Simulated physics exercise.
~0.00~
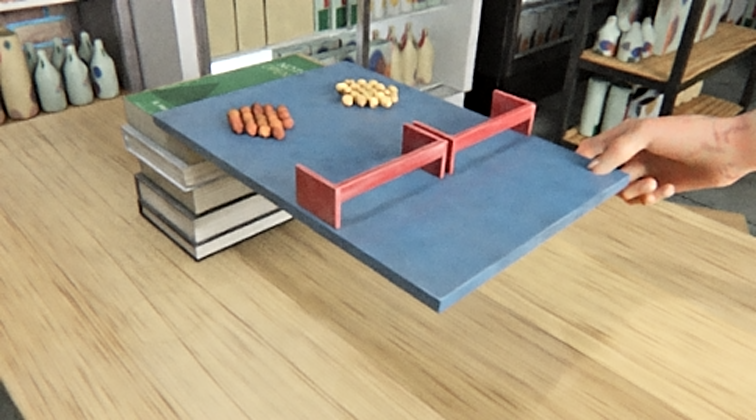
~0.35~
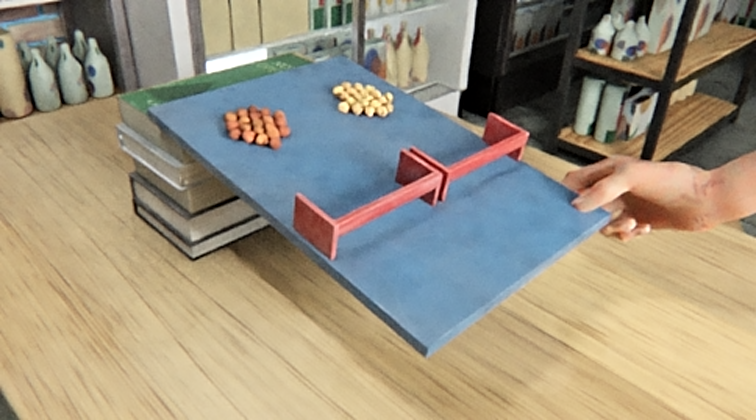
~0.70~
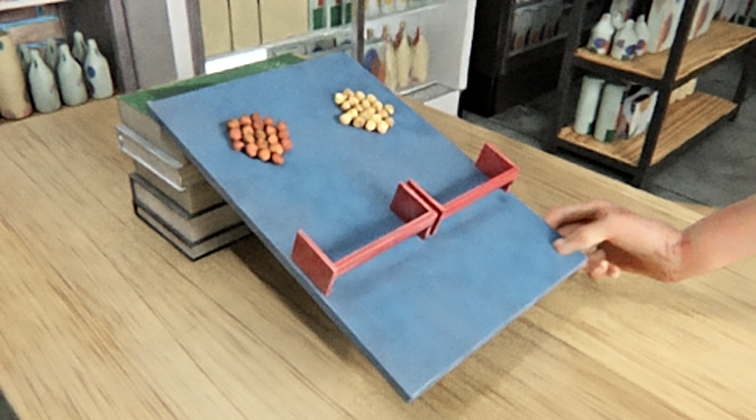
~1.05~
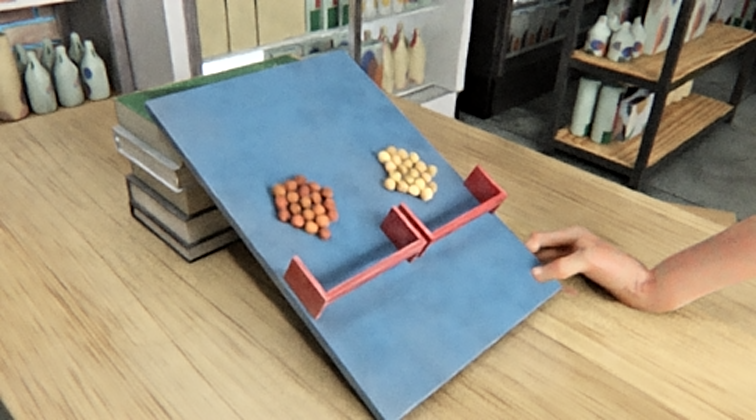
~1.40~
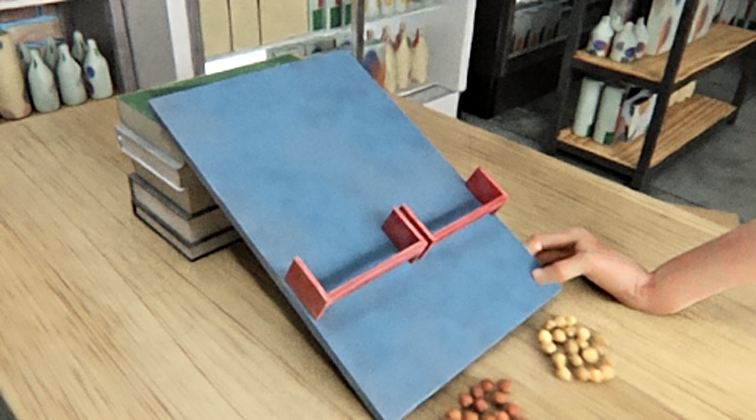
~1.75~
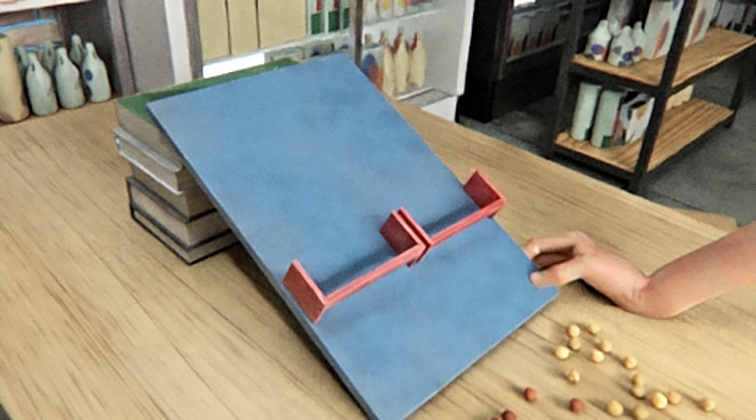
Blue board propped on books being lowered by a hand, red and yellow balls sliding beneath red bars and scattering across the table.
